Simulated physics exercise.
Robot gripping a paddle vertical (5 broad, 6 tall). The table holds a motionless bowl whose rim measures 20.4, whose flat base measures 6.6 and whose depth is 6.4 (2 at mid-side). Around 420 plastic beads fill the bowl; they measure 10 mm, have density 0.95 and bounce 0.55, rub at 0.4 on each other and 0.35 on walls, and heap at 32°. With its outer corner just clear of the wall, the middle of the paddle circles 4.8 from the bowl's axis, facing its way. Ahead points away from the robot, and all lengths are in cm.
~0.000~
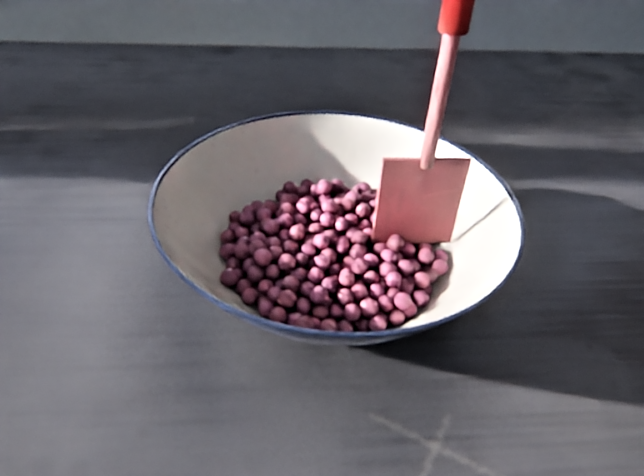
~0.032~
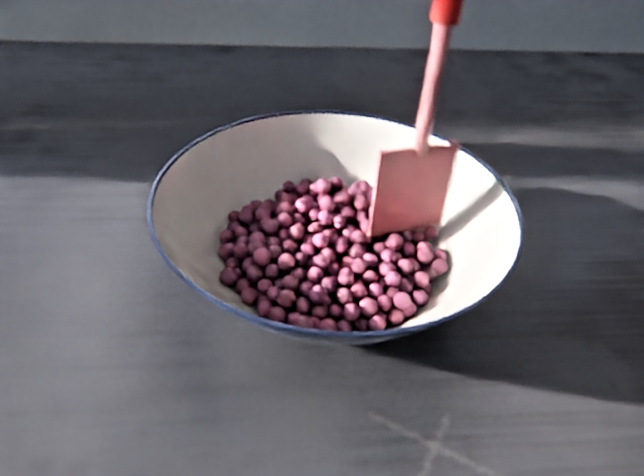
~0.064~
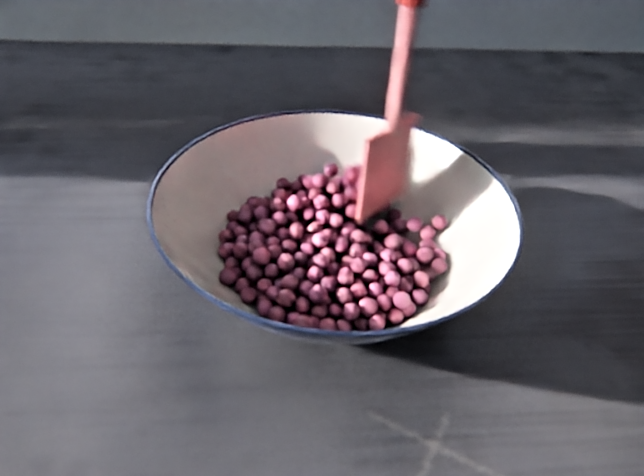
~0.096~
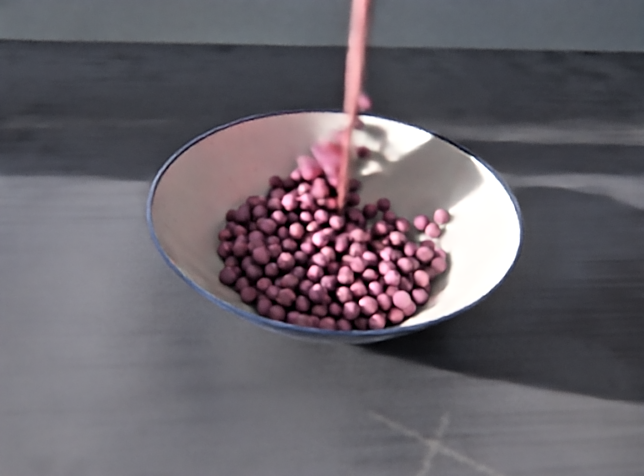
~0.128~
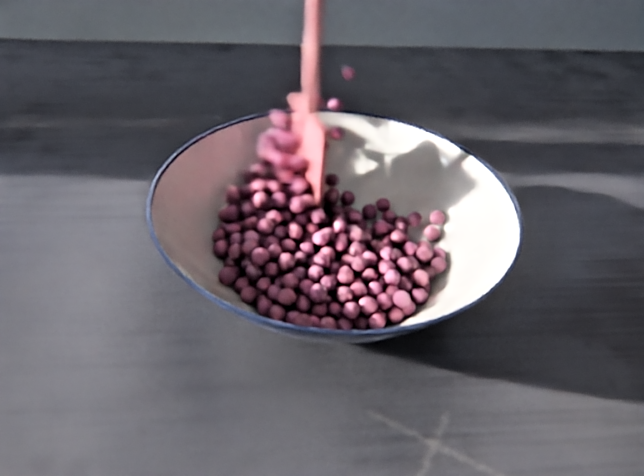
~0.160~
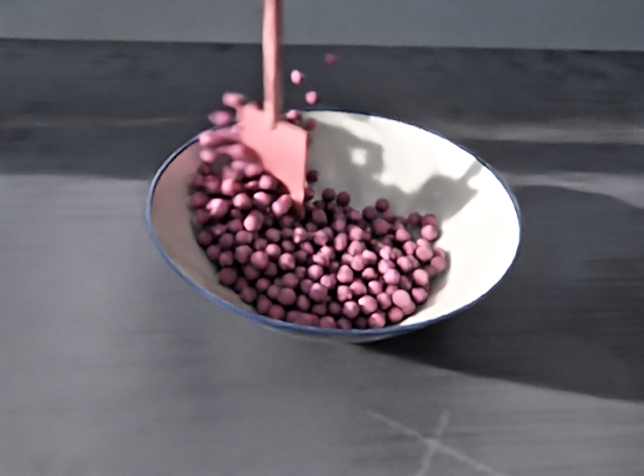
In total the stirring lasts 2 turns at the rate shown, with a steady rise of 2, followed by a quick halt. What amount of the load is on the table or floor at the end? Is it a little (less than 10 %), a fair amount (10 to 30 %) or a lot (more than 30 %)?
A fair amount, from 10 to 30 %.
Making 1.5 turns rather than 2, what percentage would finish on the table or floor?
Close to 10 in a hundred.
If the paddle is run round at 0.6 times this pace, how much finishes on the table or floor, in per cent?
I'd say about 0 %.
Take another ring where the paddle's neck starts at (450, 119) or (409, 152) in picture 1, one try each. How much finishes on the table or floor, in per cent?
First try about 0 per cent, second try about 20 per cent.
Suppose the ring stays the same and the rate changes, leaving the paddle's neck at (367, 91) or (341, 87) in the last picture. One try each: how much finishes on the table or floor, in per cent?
Near 0 in a hundred for the first and near 0 in a hundred for the second.
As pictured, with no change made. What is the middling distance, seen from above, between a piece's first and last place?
Roughly 1 cm.
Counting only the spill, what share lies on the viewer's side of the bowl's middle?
Around 80 percent of the pieces.
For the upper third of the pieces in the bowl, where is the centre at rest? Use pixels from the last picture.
About (334, 272).
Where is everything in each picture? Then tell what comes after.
The first frame shows paddle neck at (432, 134), 0° round; upper third of the load around (330, 239), from x 230 to 440, top at y 185; 423 in the bowl.
The second frame shows paddle neck at (425, 123), 13° round; upper third of the load around (328, 237), from x 225 to 440, top at y 185.
The third frame shows paddle neck at (396, 103), 43° round; upper third of the load around (327, 227), from x 225 to 440, top at y 150.
The fourth frame shows paddle neck at (356, 90), 74° round; upper third of the load around (318, 223), from x 225 to 440, top at y 105; 422 in the bowl, 1 in flight or on the tool.
The fifth frame shows paddle neck at (312, 87), 105° round; upper third of the load around (289, 220), from x 220 to 440, top at y 75; 422 in the bowl, 1 in flight or on the tool.
The sixth frame shows paddle neck at (274, 95), 136° round; upper third of the load around (262, 222), from x 195 to 440, top at y 60; 421 in the bowl, 2 in flight or on the tool.
By 0.39 s, 2° round, highest piece 9 above the table; 372 in the bowl, 32 on the table or floor, 19 in flight or on the tool.
By 0.62 s, 228° round, highest piece 5 above the table; 367 in the bowl, 56 on the table or floor.
By 0.94 s, 0° round, highest piece 4 above the table; 367 in the bowl, 56 on the table or floor.
By 1.64 s, 0° round, highest piece 4 above the table; 367 in the bowl, 56 on the table or floor.
Final count, 367 in the bowl, 56 on the table or floor. That is 13 % on the table or floor.
